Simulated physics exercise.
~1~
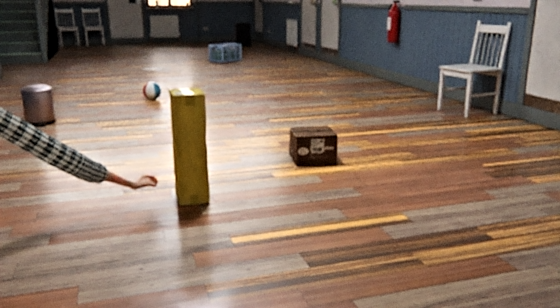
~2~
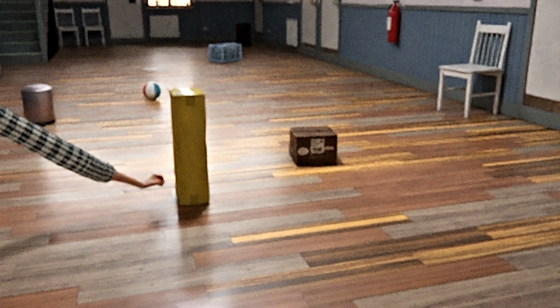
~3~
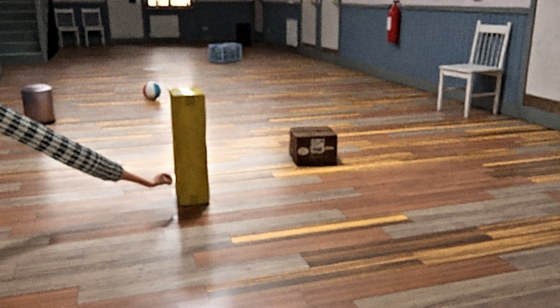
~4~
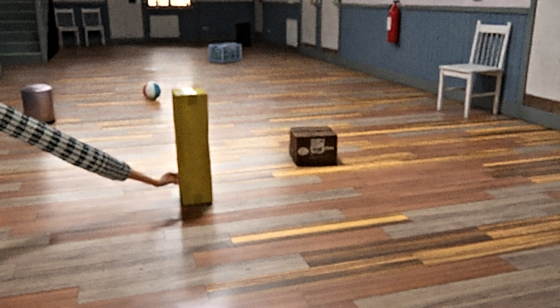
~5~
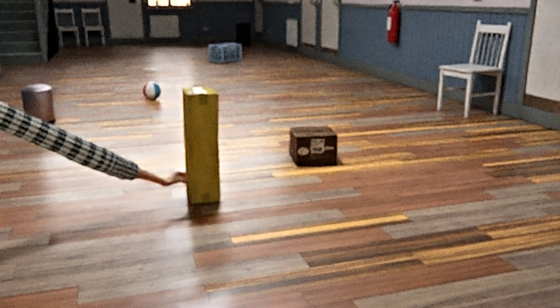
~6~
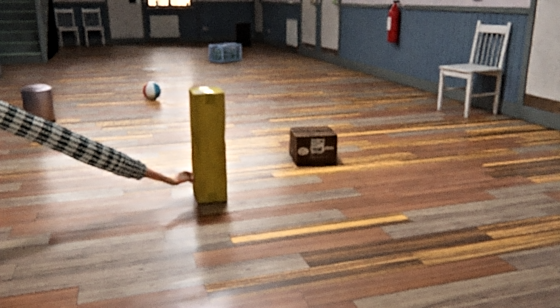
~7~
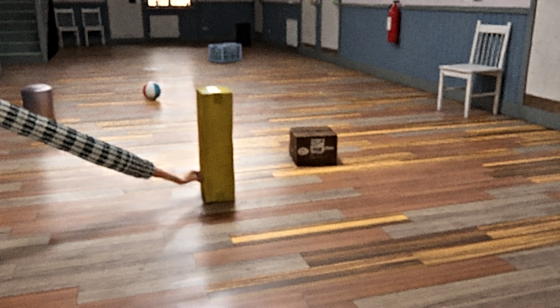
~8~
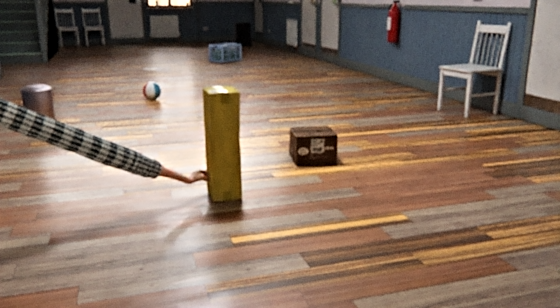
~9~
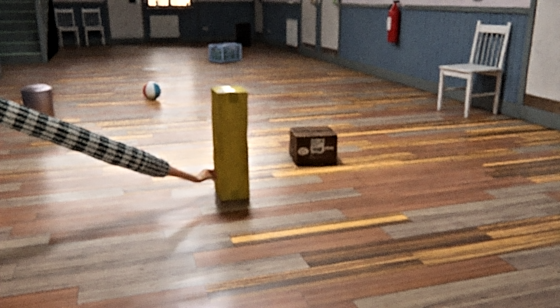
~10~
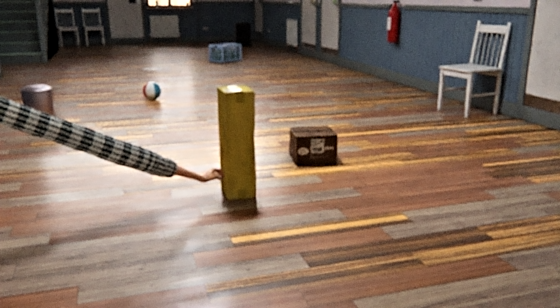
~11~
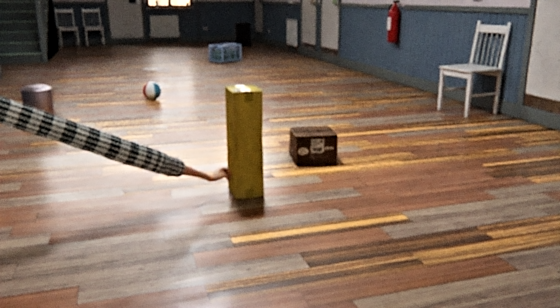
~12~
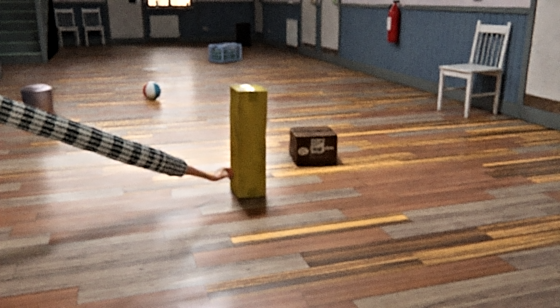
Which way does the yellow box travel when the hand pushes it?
The yellow box slides to the right across the wooden floor, towards the side where the brown parcel sits.
